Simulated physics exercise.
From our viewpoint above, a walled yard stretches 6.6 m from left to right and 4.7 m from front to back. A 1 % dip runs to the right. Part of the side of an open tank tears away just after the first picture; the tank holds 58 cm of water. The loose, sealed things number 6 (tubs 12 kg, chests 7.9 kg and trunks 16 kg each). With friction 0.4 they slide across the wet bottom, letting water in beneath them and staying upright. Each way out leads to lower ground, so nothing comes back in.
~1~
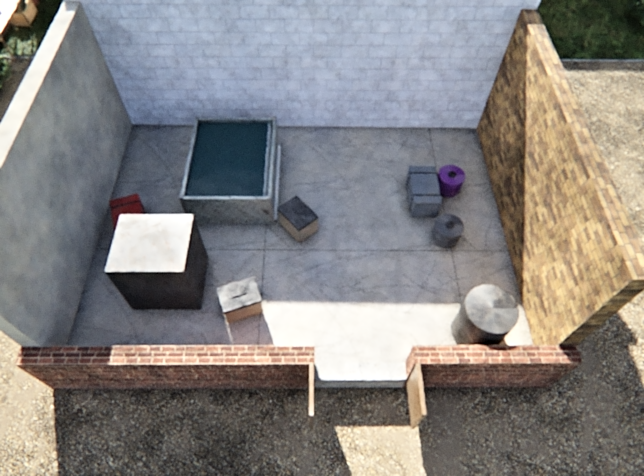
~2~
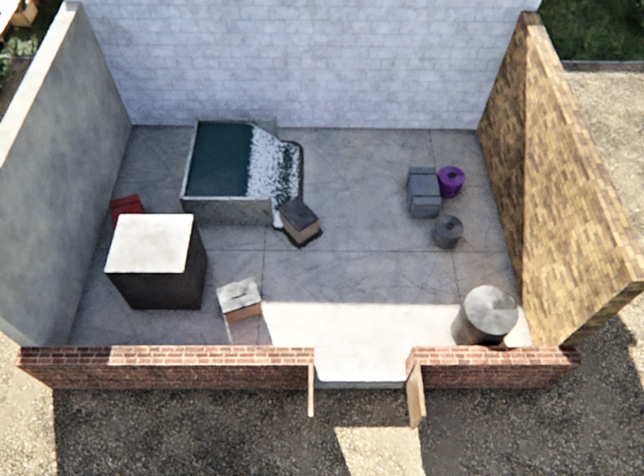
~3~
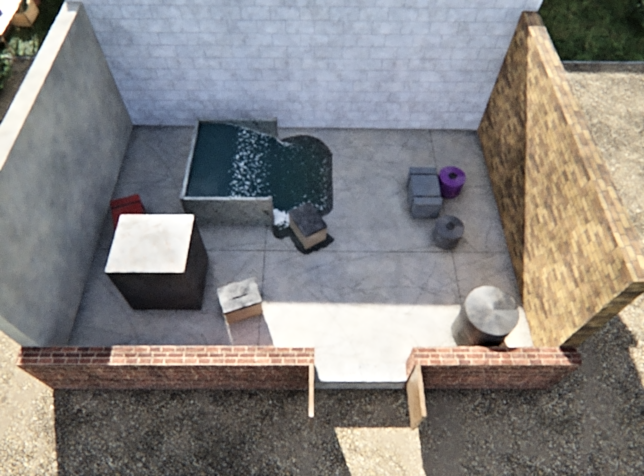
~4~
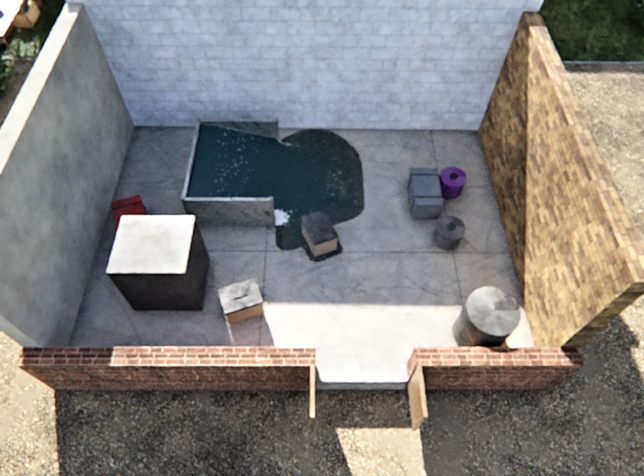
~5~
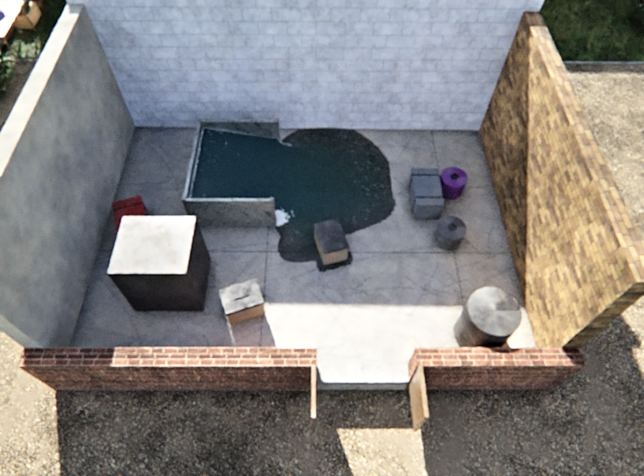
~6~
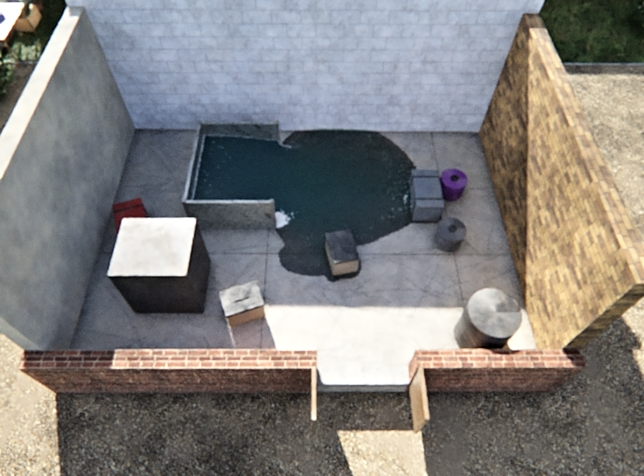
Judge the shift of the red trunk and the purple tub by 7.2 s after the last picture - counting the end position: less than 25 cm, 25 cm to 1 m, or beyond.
Outcome: The red trunk lingers near its start; the purple tub strays a long way.
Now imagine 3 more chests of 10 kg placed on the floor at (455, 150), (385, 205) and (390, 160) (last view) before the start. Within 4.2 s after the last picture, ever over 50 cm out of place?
First beyond, then beyond, then beyond.
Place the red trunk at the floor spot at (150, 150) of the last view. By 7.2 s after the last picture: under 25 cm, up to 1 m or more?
I'd say it does not really move.
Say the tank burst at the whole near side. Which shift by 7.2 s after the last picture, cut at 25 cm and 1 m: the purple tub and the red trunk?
With that failure, the purple tub keeps its spot, and the red trunk covers a big distance.
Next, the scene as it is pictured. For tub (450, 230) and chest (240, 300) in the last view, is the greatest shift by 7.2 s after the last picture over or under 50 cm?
In sequence - crossed the line; stayed below the line.
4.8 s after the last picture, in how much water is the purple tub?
11 cm, roughly.
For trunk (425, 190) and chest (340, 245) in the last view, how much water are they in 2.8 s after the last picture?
Close to 13 and 5 centimetres.
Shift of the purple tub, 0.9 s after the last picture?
By then it has shifted roughly 60 cm.
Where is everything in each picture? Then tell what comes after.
In the first picture, the red trunk at (127, 216), on the bottom; the purple tub at (452, 175) rests on the ground; water covers 2.2 m2; 0 of 6 have shifted.
In the second picture, the red trunk at (127, 216), on the bottom; the purple tub at (452, 176), on the bottom; 3.0 m2 under water; 0 of 6 have shifted.
In the third picture, the red trunk at (128, 216), on the bottom; the purple tub at (452, 176), on the bottom; water covers 4.0 m2; 1 of 6 have shifted.
In the fourth picture, the red trunk at (129, 217), on the bottom; the purple tub at (453, 177) rests on the ground; 5.4 m2 under water; 1 of 6 have shifted.
In the fifth picture, the red trunk at (130, 218), on the bottom; the purple tub at (454, 177) rests on the ground; 6.8 m2 under water; 1 of 6 have shifted.
In the sixth picture, the red trunk at (130, 220), on the bottom; the purple tub at (454, 178) rests on the ground; 8.2 m2 under water; 1 of 6 have shifted.
Then, 0.9 s after the last picture the red trunk is near (130, 220), 0.0 m from its start, aground; the purple tub is near (488, 180), 0.6 m from its start, aground; 0 of 6 are out; 1 afloat.
Then, 2.8 s after the last picture the red trunk is near (130, 220), 0.0 m from its start, aground; the purple tub is near (473, 220), 0.9 m from its start, afloat; 0 of 6 are out; 4 afloat.
Then, 4.8 s after the last picture the red trunk is near (130, 220), 0.0 m from its start, aground; the purple tub is near (452, 252), 1.5 m from its start, afloat; 0 of 6 are out; 4 afloat.
Then, 7.2 s after the last picture the red trunk is near (130, 220), 0.0 m from its start, aground; the purple tub is near (383, 276), 2.3 m from its start, aground; 0 of 6 are out; 3 afloat.
